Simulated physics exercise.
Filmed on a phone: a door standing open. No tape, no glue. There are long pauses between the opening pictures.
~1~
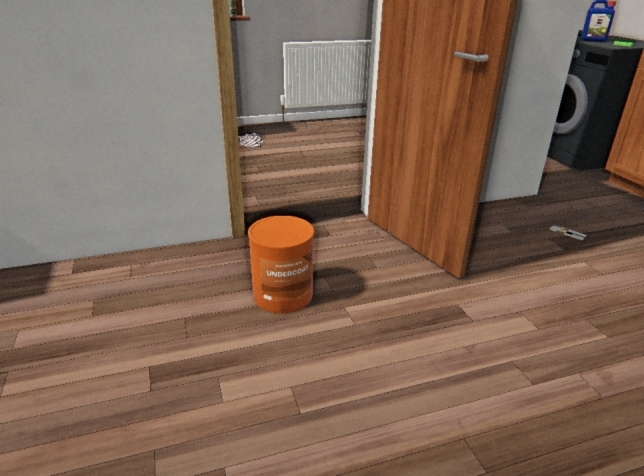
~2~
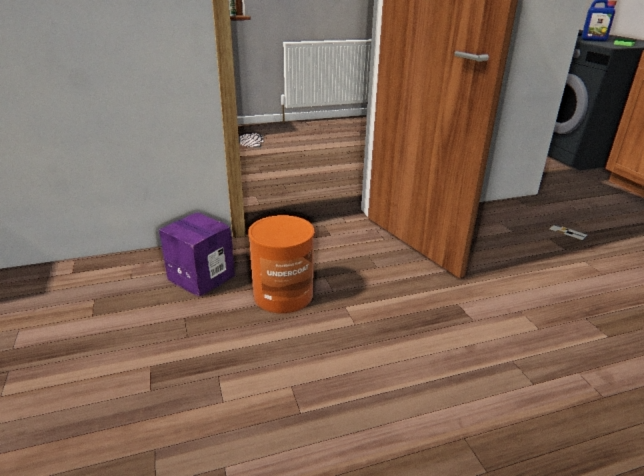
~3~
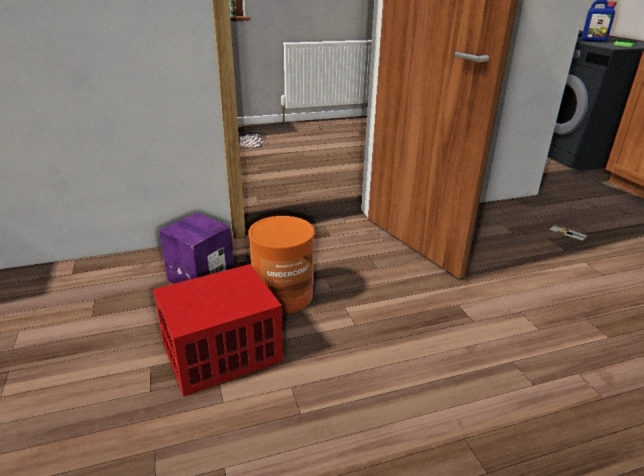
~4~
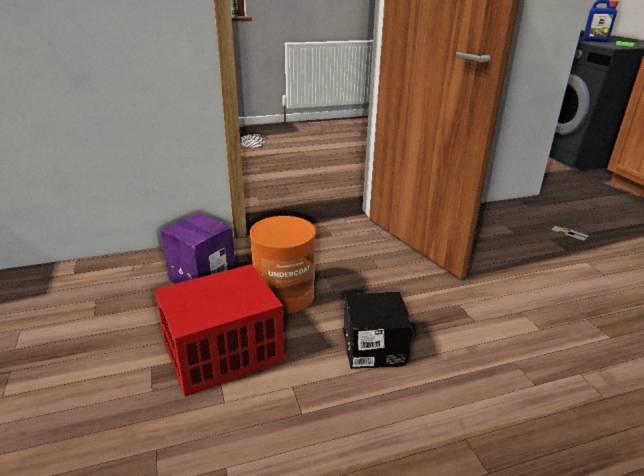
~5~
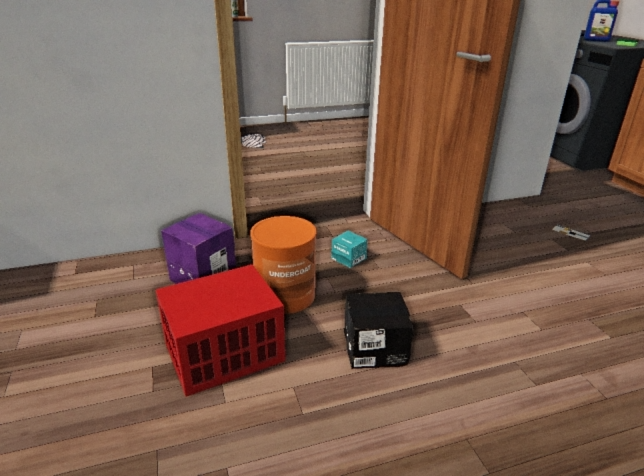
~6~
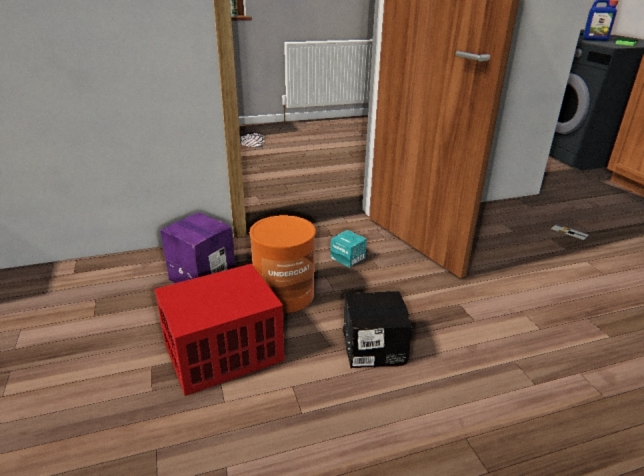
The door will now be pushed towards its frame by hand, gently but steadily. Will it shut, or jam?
The door reaches the frame.
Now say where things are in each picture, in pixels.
Door wide open and still, in the first frame.
Door wide open and still; purple box (198, 254); orange pail (282, 264), in the second frame.
Door wide open and still; red crate (219, 326), in the third frame.
Door wide open and still; purple box (200, 254); orange pail (284, 264), in the fourth frame.
Door wide open and still; red crate (222, 326); black parcel (377, 329), in the fifth frame.
Door wide open and still; turquoise box (348, 248); purple box (200, 254), in the sixth frame.
Then, 1.70 s later than the last frame, door at 55°; turquoise box moved about its own width near (333, 248).
Then, 2.50 s later than the last frame, door at 23°; turquoise box moved well along near (293, 232).
When it is over, door at 0°; moved from the start, turquoise box; the other 4 as before. End places, in pixels of the last picture, turquoise box near (278, 214).
